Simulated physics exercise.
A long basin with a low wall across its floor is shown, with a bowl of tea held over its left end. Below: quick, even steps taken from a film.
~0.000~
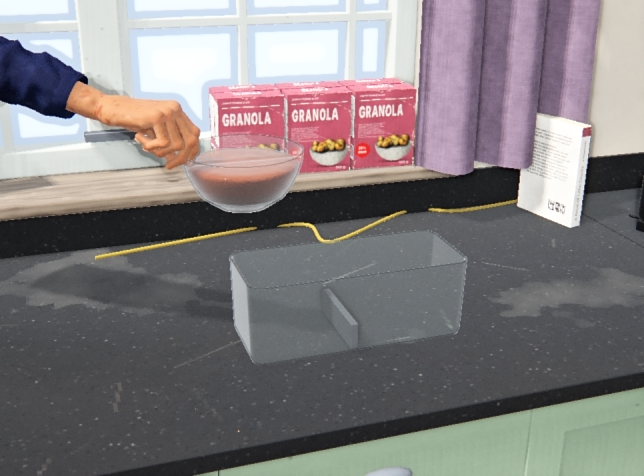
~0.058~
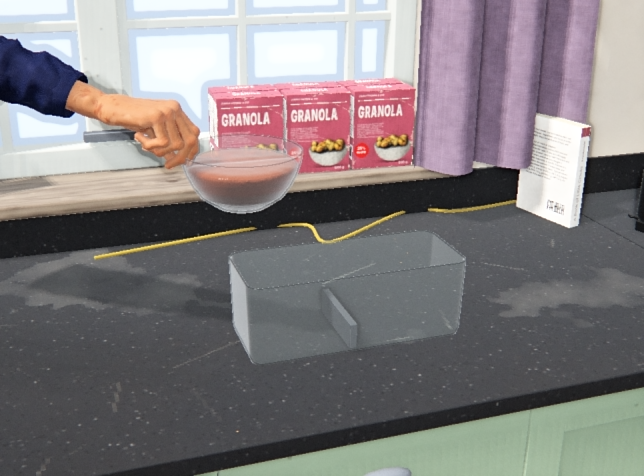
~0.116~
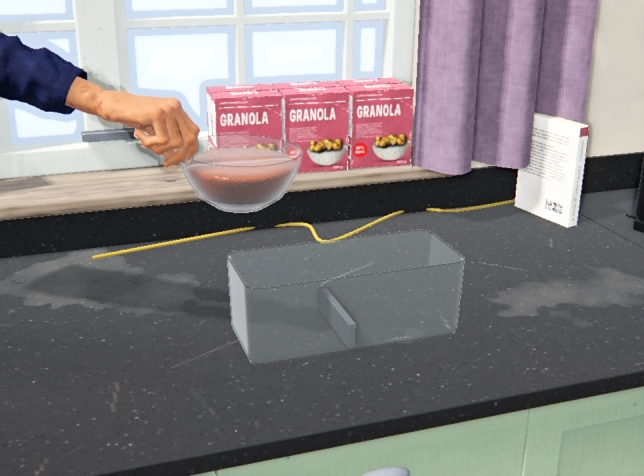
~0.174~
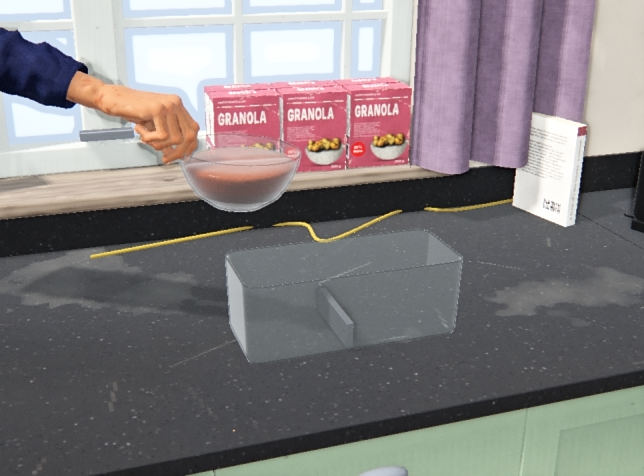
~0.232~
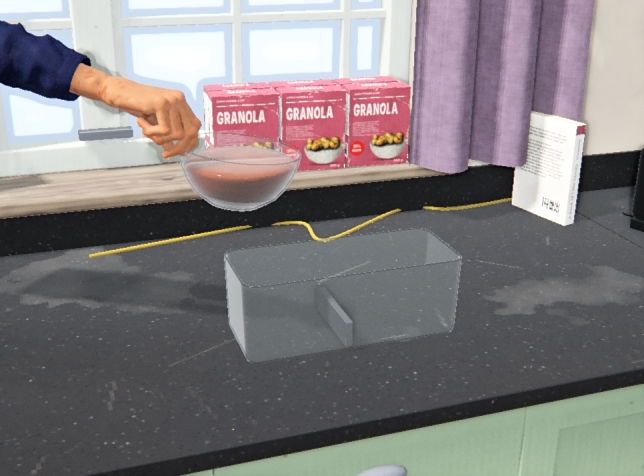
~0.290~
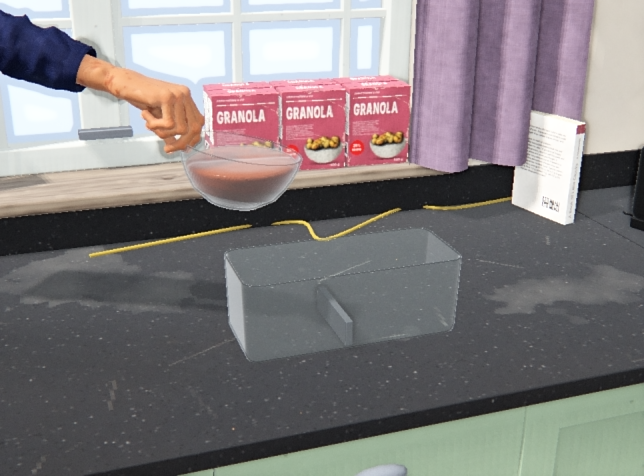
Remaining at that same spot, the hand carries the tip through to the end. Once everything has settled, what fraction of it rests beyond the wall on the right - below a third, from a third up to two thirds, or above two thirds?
I'd put the amount right of the wall between the two marks of a third and two thirds.
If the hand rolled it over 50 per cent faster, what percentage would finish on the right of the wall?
Roughly 45 per cent ends up there.
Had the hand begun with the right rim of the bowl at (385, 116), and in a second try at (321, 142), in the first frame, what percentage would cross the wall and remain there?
About 80 % the first time, about 75 % the second.
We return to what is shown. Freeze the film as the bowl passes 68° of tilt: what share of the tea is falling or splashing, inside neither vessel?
It's close to 35 %.
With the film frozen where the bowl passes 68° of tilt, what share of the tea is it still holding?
Roughly 40 in a hundred.
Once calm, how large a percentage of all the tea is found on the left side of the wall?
Around 40 percent.
A moment on, the bowl is tipped part way and 39 per cent is still to pour, 6 is left of the wall and 22 right of it.
Next, the bowl is tipped right over and 0 per cent is still to pour, 41 is left of the wall and 57 right of it.
Then the bowl is tipped right over and 0 per cent is still to pour, 42 is left of the wall and 57 right of it.
Later the bowl is tipped right over and 0 per cent is still to pour, 42 is left of the wall and 57 right of it.
Finally, 42 per cent lies left of the wall, 57 right of it and 1 outside.
